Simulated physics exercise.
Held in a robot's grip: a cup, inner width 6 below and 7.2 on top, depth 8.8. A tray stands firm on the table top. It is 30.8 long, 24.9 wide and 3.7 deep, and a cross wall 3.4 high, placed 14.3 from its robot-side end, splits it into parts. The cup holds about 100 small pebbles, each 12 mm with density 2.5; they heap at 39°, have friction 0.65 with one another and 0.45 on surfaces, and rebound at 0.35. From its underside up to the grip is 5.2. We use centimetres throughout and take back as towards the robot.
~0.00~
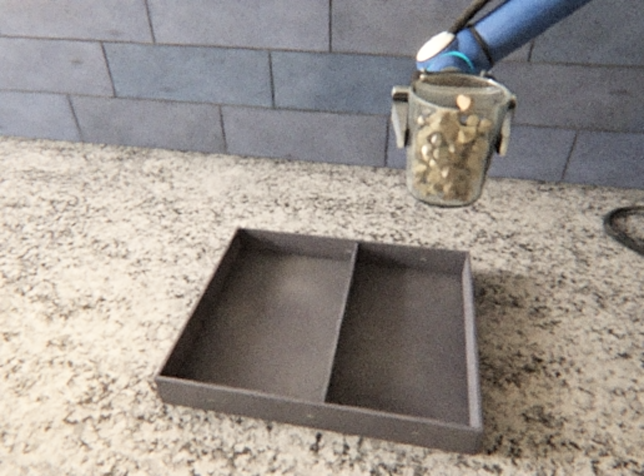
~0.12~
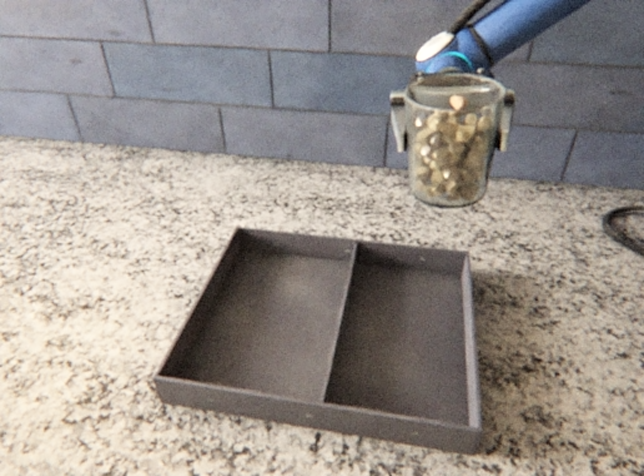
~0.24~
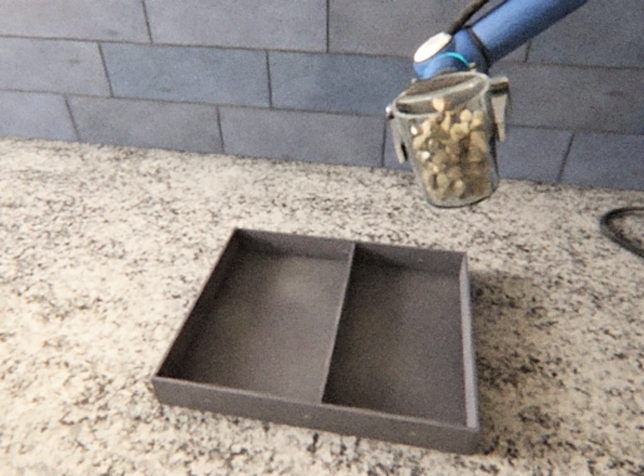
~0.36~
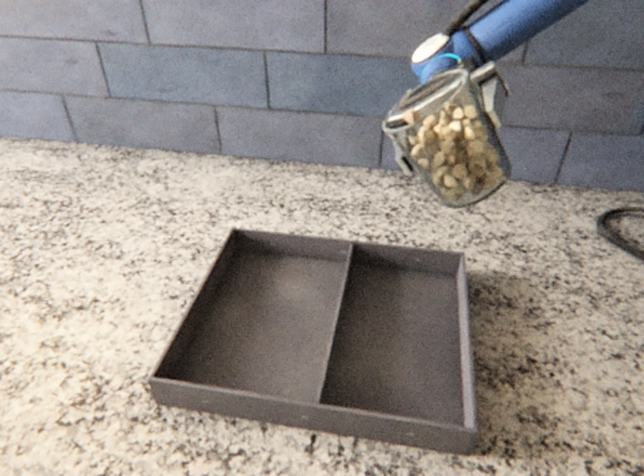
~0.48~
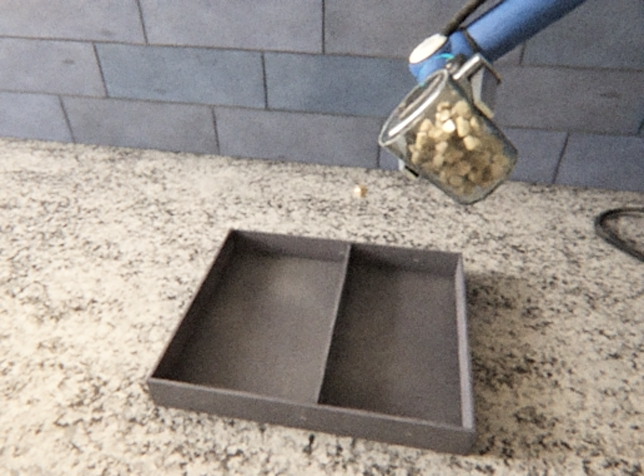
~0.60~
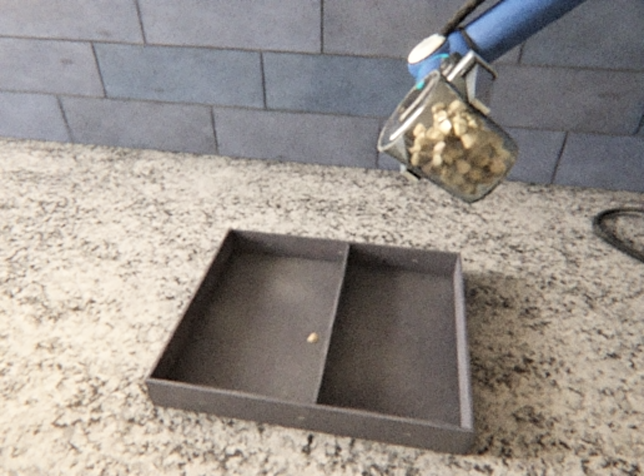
A clear cup of small pebbles, held by a blue robot arm above a divided dark tray, tilted steadily to the left until a single pebble dropped out and landed in the tray's left part.
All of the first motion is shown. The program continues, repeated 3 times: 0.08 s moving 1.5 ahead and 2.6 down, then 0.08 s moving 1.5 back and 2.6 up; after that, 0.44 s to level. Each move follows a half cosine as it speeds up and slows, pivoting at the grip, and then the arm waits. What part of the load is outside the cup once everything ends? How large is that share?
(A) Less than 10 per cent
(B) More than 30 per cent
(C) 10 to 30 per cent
Less than 10 per cent (A).
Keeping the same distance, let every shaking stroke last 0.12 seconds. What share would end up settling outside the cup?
About 0 per cent in that case.
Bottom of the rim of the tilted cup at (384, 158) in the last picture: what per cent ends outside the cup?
10 percent or so.
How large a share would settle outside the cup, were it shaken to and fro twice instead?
It would be near 0 per cent.
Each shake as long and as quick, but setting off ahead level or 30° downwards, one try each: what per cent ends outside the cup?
First try about 15 %, second try about 0 %.
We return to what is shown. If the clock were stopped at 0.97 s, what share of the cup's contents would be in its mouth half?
My estimate is near 35 per cent.
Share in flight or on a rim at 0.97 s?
My guess is some 0 in a hundred.
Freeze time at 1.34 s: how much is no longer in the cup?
Around 5 % has gone out so far.
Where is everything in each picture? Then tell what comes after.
Cup middle at (450, 145), level; upper third of the load around (454, 136), from x 415 to 485, top at y 100; 101 in the cup, in the first frame.
Cup middle at (451, 145), tilted 5° forward; upper third of the load around (454, 135), from x 420 to 485, top at y 100, in the second frame.
Cup middle at (451, 145), tilted 19° forward; upper third of the load around (455, 134), from x 415 to 485, top at y 105, in the third frame.
Cup middle at (451, 145), tilted 37° forward; upper third of the load around (458, 133), from x 410 to 495, top at y 110, in the fourth frame.
Cup middle at (451, 144), tilted 51° forward; upper third of the load around (461, 131), from x 360 to 500, top at y 110; 100 in the cup, 1 in flight or on a rim, in the fifth frame.
Cup middle at (450, 143), tilted 56° forward; upper third of the load around (461, 131), from x 315 to 500, top at y 110; 100 in the cup, 1 in the far-side part, in the sixth frame.
After 0.97 s, tilted 56° forward, highest piece 27 above the table; 100 in the cup, 1 in the far-side part.
After 1.34 s, tilted 21° forward, highest piece 28 above the table; 98 in the cup, 3 in the far-side part.
After 1.72 s, level, highest piece 29 above the table; 98 in the cup, 3 in the far-side part.
After 2.77 s, level, highest piece 28 above the table; 98 in the cup, 3 in the far-side part.
At rest, 98 in the cup, 3 in the far-side part. That is 3 % outside the cup.
